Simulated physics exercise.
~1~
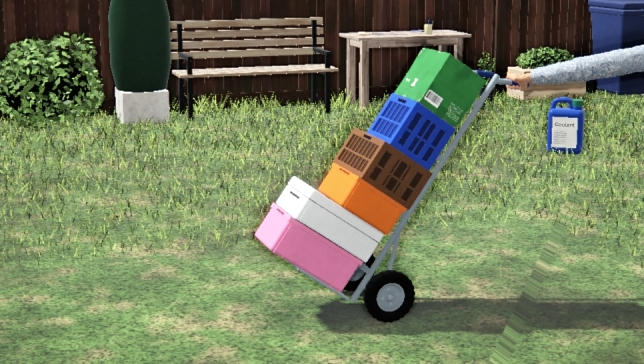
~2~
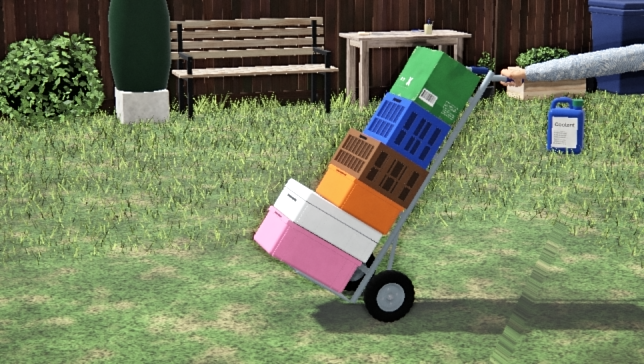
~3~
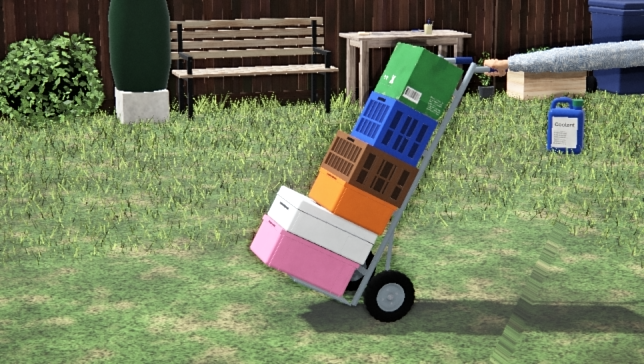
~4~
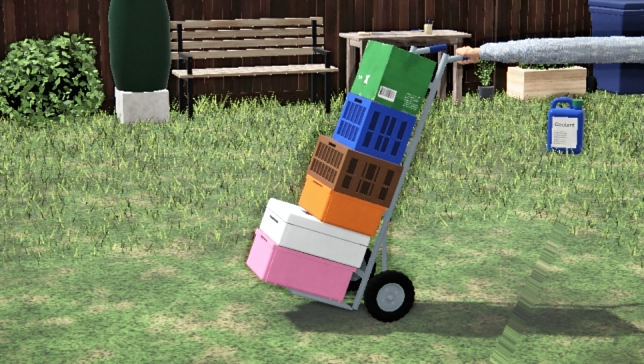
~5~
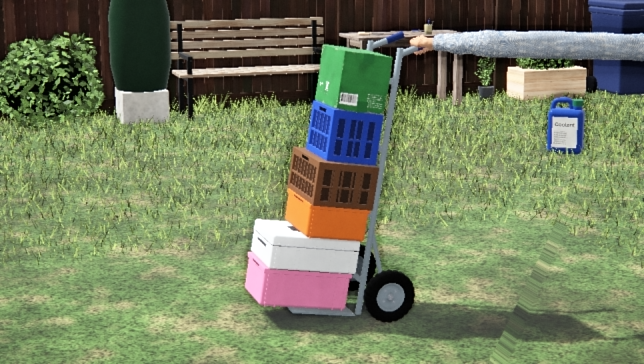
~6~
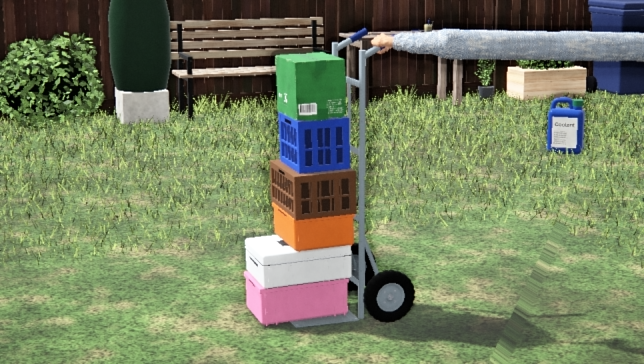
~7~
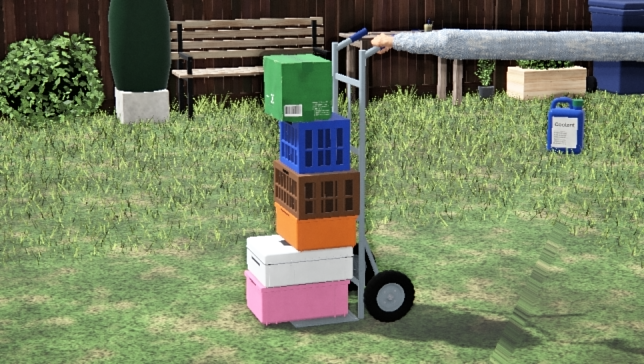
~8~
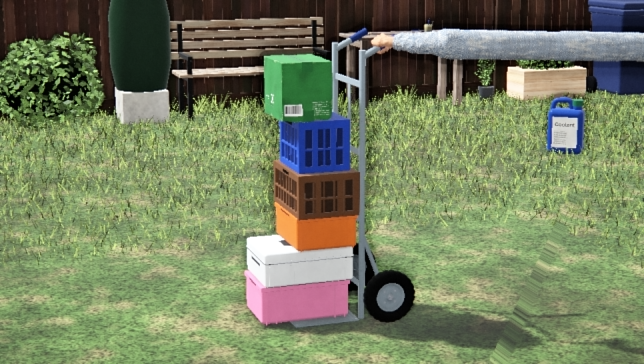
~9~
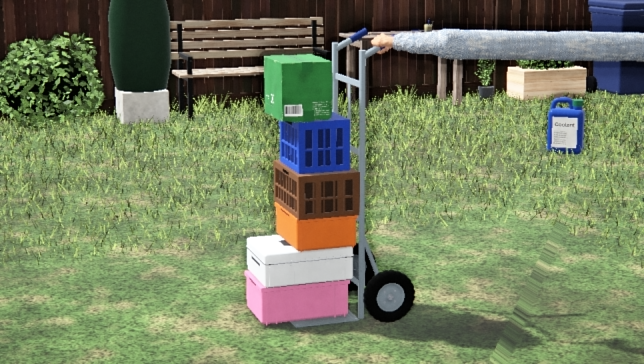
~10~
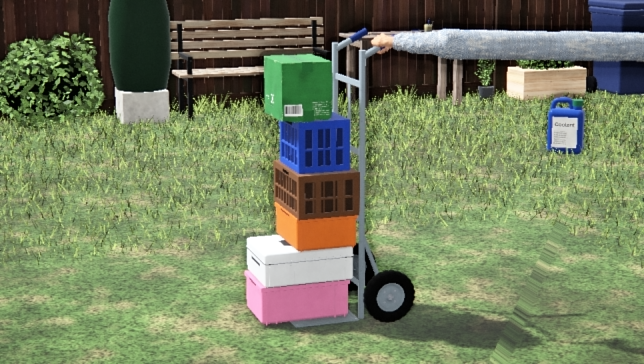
In a grassy backyard, an arm in a fuzzy grey sleeve swung a tilted sack truck upright with its stack of six colourful boxes and crates; the green box on top slid left as it stopped, but everything stayed stacked and still.
